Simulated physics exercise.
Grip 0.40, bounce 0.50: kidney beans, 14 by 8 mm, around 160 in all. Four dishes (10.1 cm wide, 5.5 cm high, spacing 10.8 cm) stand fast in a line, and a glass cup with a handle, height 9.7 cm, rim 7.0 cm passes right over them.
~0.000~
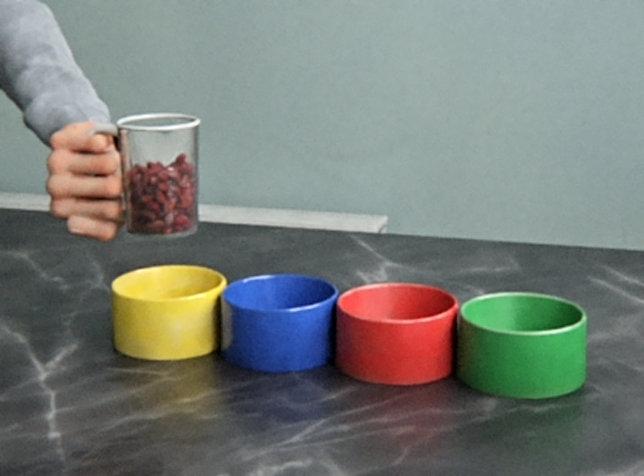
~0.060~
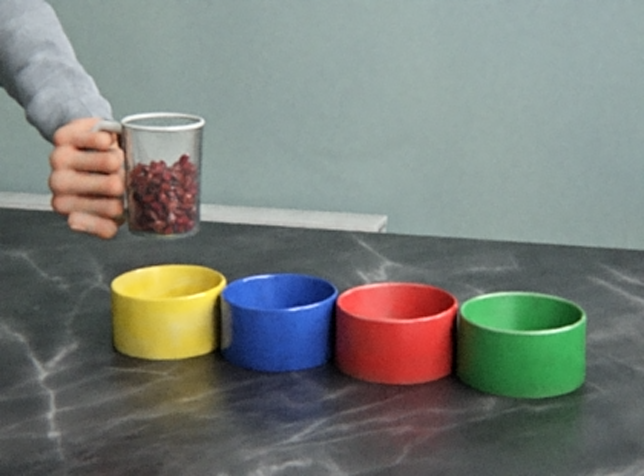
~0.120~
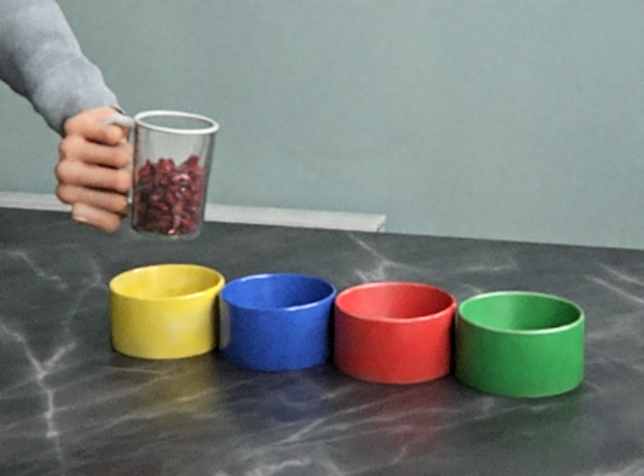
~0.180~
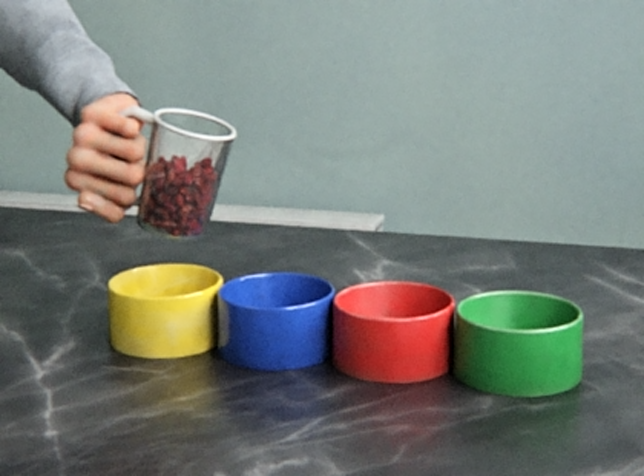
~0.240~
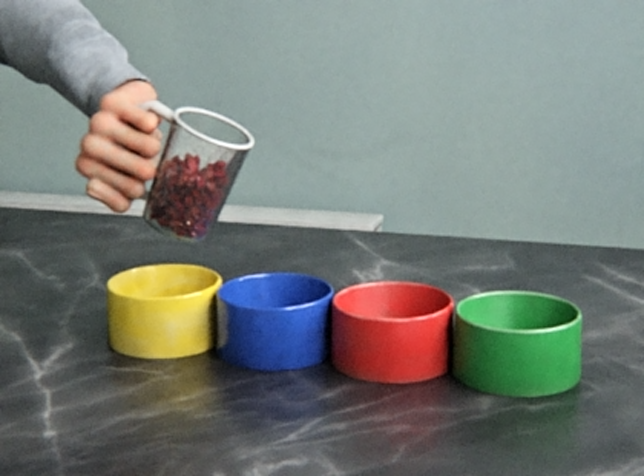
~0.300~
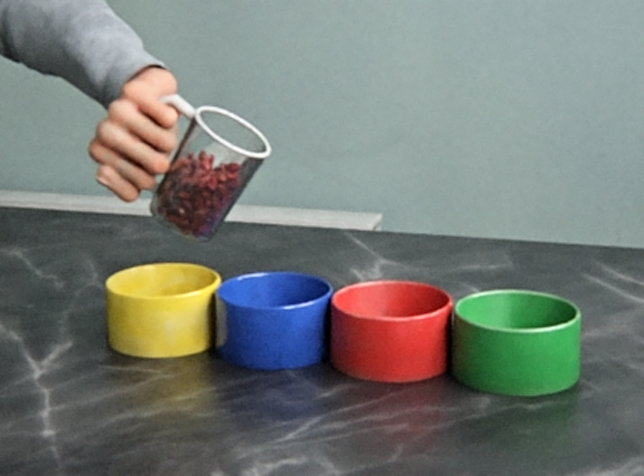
A hand holding a clear glass cup of dark red beans by its handle starts upright above the left end of a row of yellow, blue, red and green dishes. It moves a short way right while tilting the cup rightward, and the beans stay inside as the lean steadily increases.
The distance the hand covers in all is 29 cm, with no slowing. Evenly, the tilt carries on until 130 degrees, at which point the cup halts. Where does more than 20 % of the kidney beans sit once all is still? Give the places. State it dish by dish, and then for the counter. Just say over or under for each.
Red: In excess of a fifth; blue: Not in excess of a fifth; green: In excess of a fifth; yellow: Not in excess of a fifth; counter: Not in excess of a fifth.
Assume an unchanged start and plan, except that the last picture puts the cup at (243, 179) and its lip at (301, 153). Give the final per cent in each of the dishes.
Dish by dish: Red 0 per cent, blue 0 per cent, green 90 per cent, yellow 0 per cent.
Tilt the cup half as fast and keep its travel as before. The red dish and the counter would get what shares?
In the red dish 0; on the counter 0.
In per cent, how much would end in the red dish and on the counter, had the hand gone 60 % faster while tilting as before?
Shares: Red 0, counter 0.
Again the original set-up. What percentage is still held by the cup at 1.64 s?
About 0 percent.
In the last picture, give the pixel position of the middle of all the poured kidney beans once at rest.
(483, 355) or so.
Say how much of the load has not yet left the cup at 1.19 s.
I reckon around 5 per cent.
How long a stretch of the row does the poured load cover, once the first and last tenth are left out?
Spread: Around 15 cm.
After 0.84 s, tilt 105 degrees; cup holds 100 %.
After 1.19 s, tilt 130 degrees; cup holds 5 %, red 40 %, green 35 %.
After 1.64 s, tilt 130 degrees; cup holds 0 %, red 40 %, green 50 %.
By 2.4 s all is still; red 40 %, blue 0 %, green 50 %, yellow 0 %, counter 10 %.
